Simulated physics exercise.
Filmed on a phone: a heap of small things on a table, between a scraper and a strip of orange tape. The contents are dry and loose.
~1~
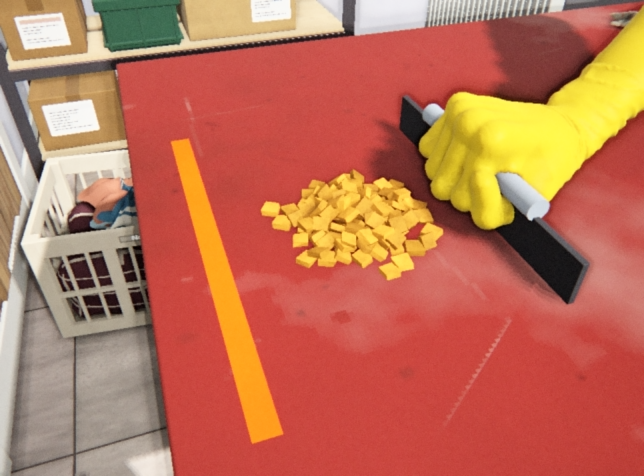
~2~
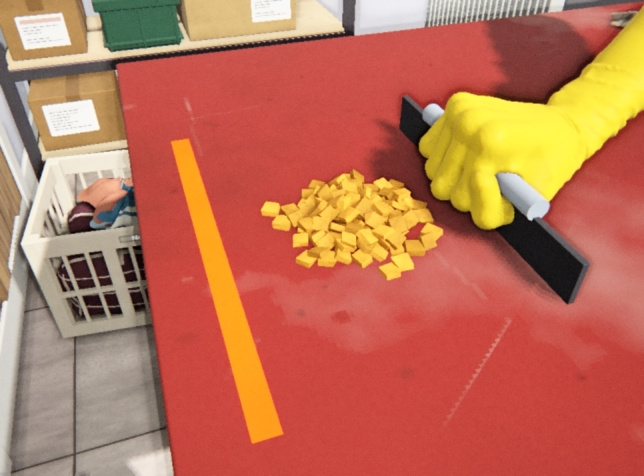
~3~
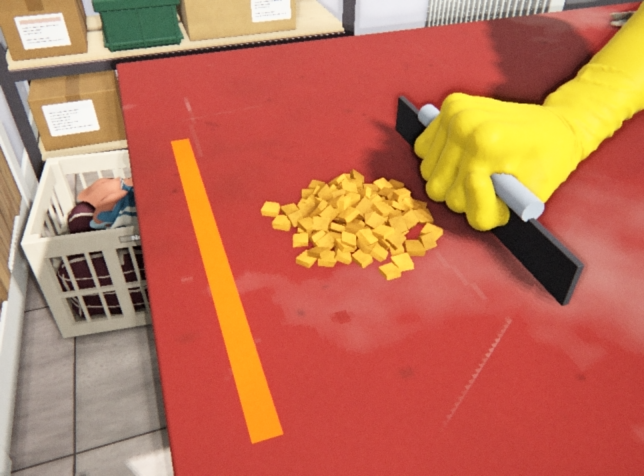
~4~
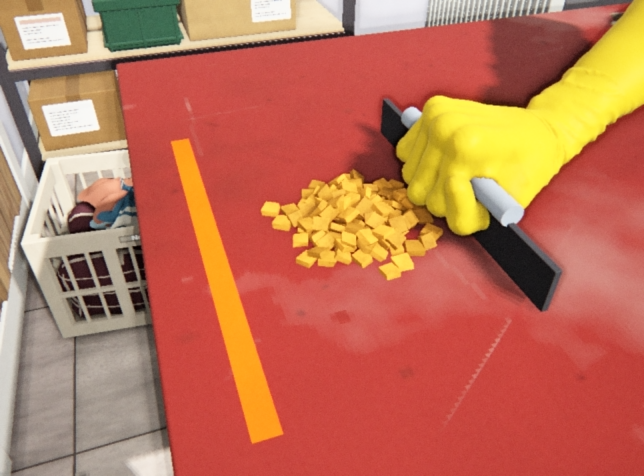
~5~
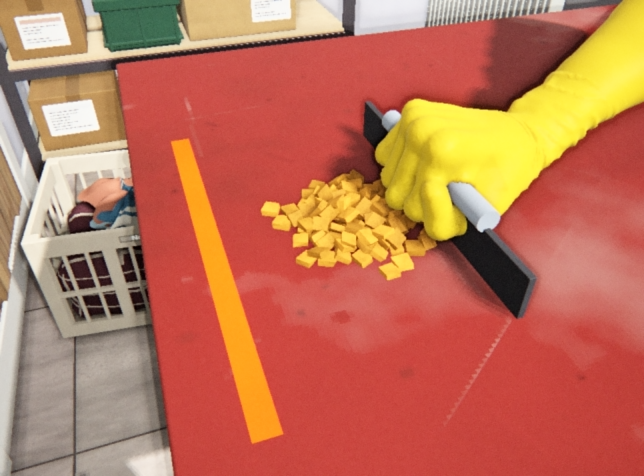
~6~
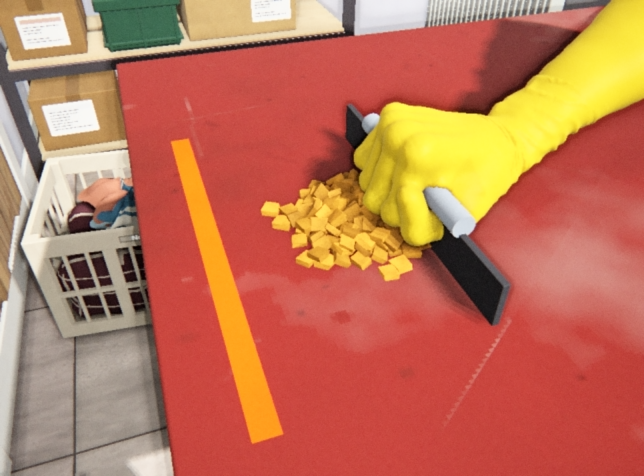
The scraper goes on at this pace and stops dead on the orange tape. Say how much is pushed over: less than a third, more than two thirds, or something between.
The part that falls is between a third and two thirds.
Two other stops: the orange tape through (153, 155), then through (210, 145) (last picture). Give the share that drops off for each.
About 90 and 10 per cent.
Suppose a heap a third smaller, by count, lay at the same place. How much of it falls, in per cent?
Some 40 per cent.
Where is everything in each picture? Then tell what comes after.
The first picture shows scraper at (560, 264), at rest; orange tape at (183, 150), about two fingers from the edge; edge at (144, 268); the heap at (363, 213), small crackers.
The second picture shows scraper at (560, 264), at rest.
The third picture shows scraper at (555, 266); the heap at (363, 213).
The fourth picture shows scraper at (534, 271).
The fifth picture shows scraper at (510, 278); the heap at (363, 213).
The sixth picture shows scraper at (485, 284); orange tape at (183, 150); edge at (144, 268); the heap at (353, 213), about a quarter pushed along.
Soon after the last picture, scraper still moving, near (304, 195); heap all on the table, its front near (193, 236).
A little later, scraper stopped at the orange tape; heap about a third over the edge.
Later still, scraper stopped at the orange tape; heap about half over the edge.
At rest, scraper stopped at the orange tape; heap about half over the edge.
